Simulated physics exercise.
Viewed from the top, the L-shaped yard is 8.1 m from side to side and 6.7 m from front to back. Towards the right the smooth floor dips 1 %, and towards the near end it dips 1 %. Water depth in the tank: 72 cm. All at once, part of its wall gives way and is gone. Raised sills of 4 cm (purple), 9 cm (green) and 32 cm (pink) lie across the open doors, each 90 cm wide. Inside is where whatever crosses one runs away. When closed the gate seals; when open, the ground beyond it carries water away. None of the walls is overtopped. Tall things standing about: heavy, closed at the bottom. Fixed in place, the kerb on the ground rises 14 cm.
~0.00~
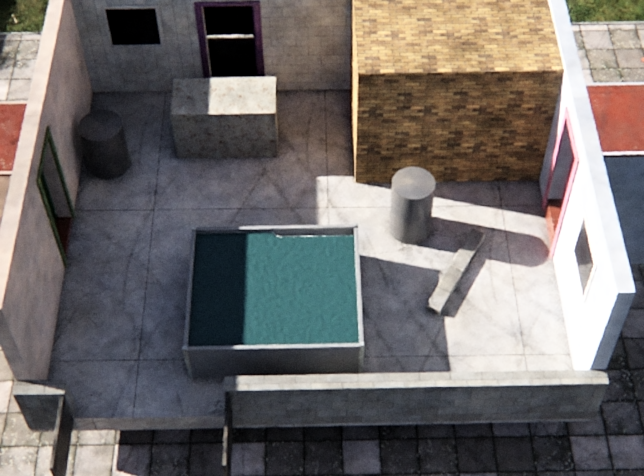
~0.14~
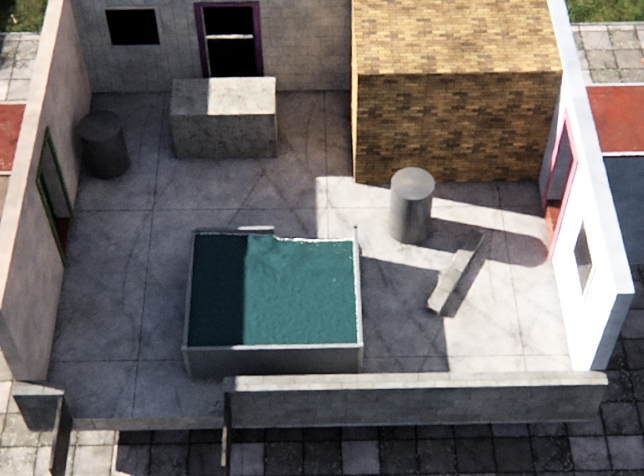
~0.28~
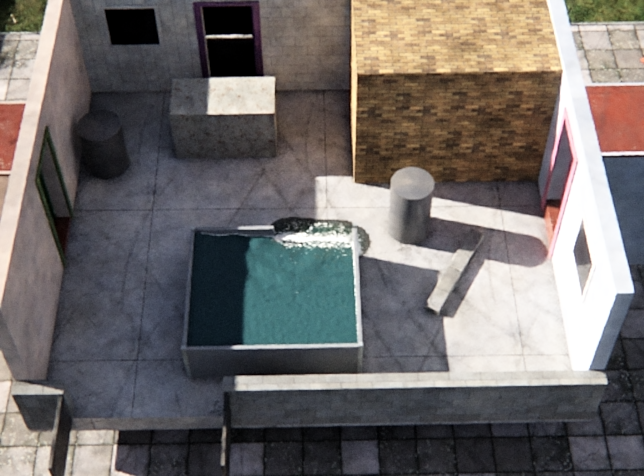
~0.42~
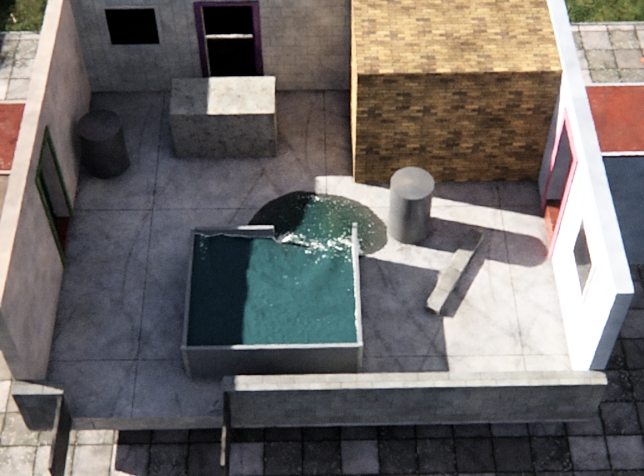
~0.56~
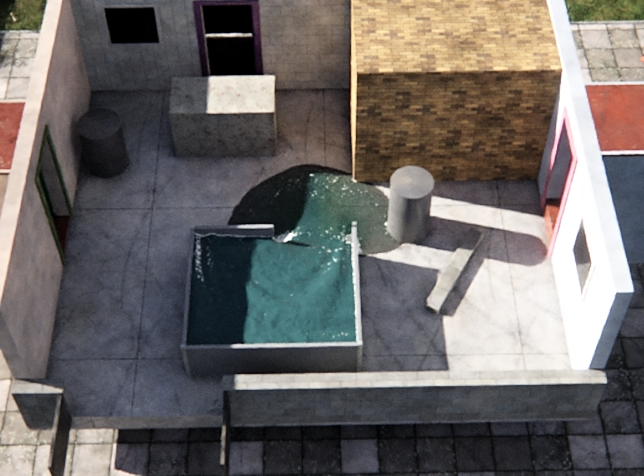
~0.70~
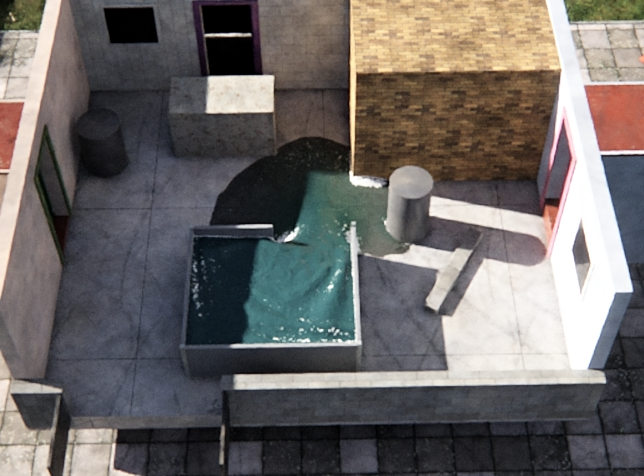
At first, a rectangular tank of still, blue-green water stands in a walled yard with a gray block, cylinders and a brick structure. Then part of its back wall vanishes, and water pours through the gap, spreading across the floor in a widening dark pool that reaches the brick structure and nearby cylinder.
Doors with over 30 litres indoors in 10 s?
Purple door over, green door not over, pink door not over.
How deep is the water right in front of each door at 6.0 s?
Depths (cm): Purple = 9; green = 7; pink = 14.
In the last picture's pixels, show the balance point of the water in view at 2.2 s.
Around (297, 255).
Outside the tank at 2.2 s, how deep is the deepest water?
Max depth: About 46 centimetres.
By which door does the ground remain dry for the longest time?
The green one.
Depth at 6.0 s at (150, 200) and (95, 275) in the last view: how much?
Depths as listed: 6 cm, then 4 cm.
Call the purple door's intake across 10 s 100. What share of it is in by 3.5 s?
Share: ~ 25 %.
After 1.4 s water covers 20 % of the floor and is deepest (40 cm) near (325, 247); purple door not reached, green door not reached, pink door not reached.
After 2.2 s water covers 35 % of the floor and is deepest (46 cm) near (330, 94); purple door 9 cm at the sill, 0 L in, green door not reached, pink door 20 cm at the sill, 0 L in.
After 3.5 s water covers 55 % of the floor and is deepest (32 cm) near (282, 122); purple door 12 cm at the sill, 27 L in, green door 8 cm at the sill, 0 L in, pink door 21 cm at the sill, 0 L in.
After 6.0 s water covers 90 % of the floor and is deepest (22 cm) near (139, 96); purple door 9 cm at the sill, 80 L in, green door 7 cm at the sill, 1 L in, pink door 14 cm at the sill, 0 L in.
After 10.0 s water covers 95 % of the floor and is deepest (16 cm) near (41, 403); purple door 6 cm at the sill, 111 L in, green door 6 cm at the sill, 4 L in, pink door 10 cm at the sill, 0 L in.
